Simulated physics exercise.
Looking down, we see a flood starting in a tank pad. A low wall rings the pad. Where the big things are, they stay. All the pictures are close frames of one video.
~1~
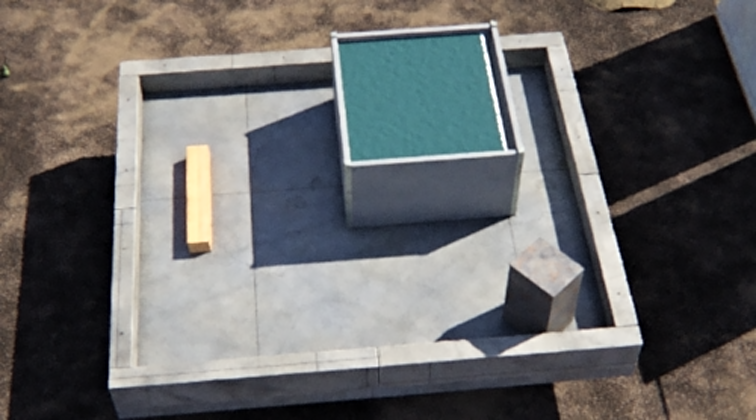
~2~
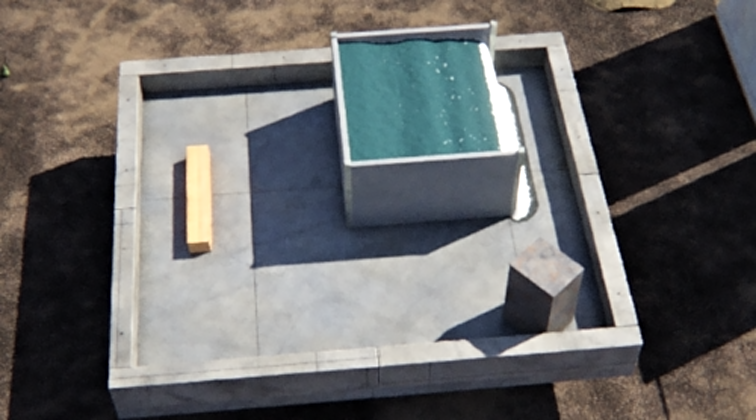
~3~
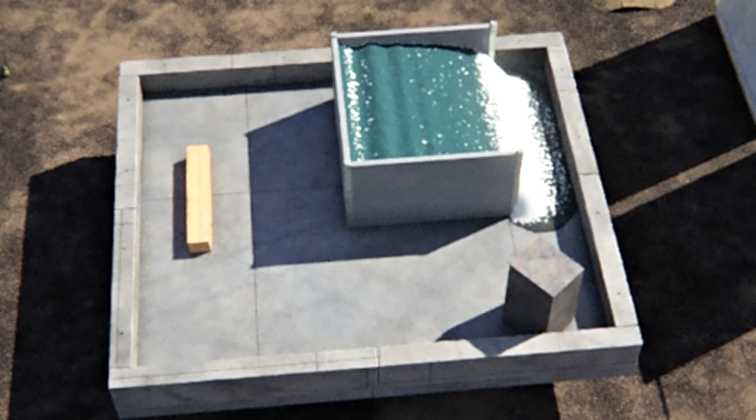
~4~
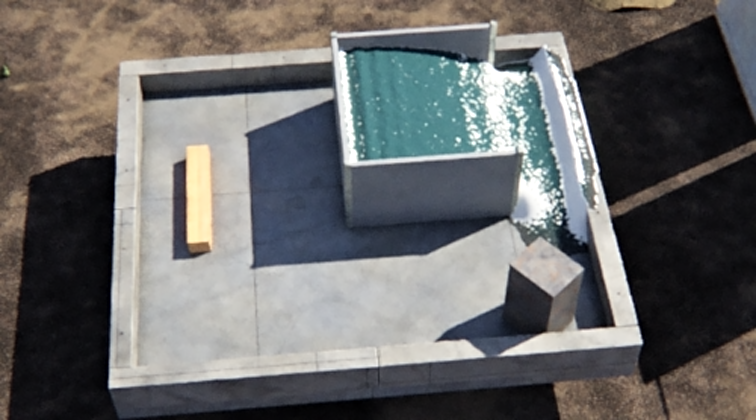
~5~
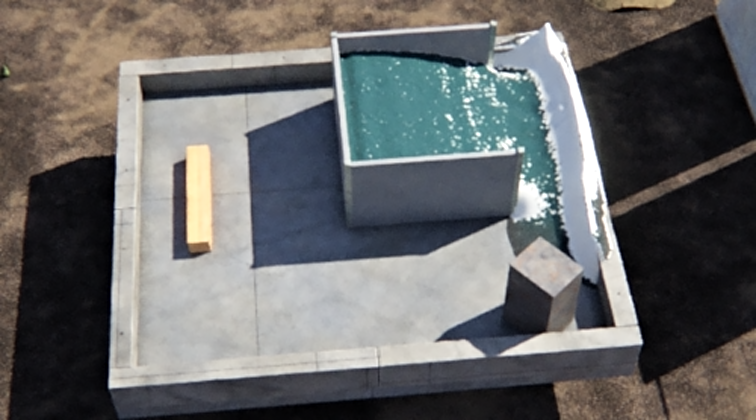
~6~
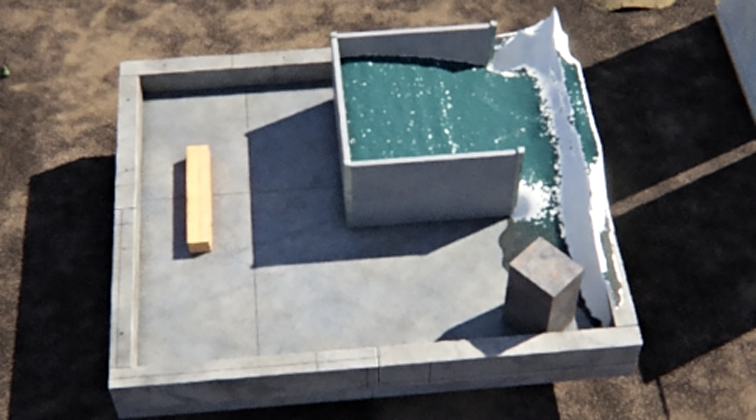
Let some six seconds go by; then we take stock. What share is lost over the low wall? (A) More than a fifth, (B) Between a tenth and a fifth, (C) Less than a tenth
The answer is A.
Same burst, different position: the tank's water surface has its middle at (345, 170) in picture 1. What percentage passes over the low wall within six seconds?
About 22 %.
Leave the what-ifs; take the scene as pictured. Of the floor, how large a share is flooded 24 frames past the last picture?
Close to 90 %.
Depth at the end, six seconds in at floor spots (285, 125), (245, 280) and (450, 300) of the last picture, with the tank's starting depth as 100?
First spot roughly 2 %, second 10 %, third 6 %.
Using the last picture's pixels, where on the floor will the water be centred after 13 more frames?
The water centres close to (472, 170).
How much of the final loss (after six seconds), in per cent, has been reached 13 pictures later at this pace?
Roughly 95 percent.
A moment on, water covers 20 % of the floor; the low wall has let 13 % over.
Next, water covers 25 % of the floor; the low wall has let 20 % over.
Then, water covers 40 % of the floor; the low wall has let 35 % over.
Later, water covers 75 % of the floor; the low wall has let 37 % over.
In the end, water covers 80 % of the floor; the low wall has let 37 % over.
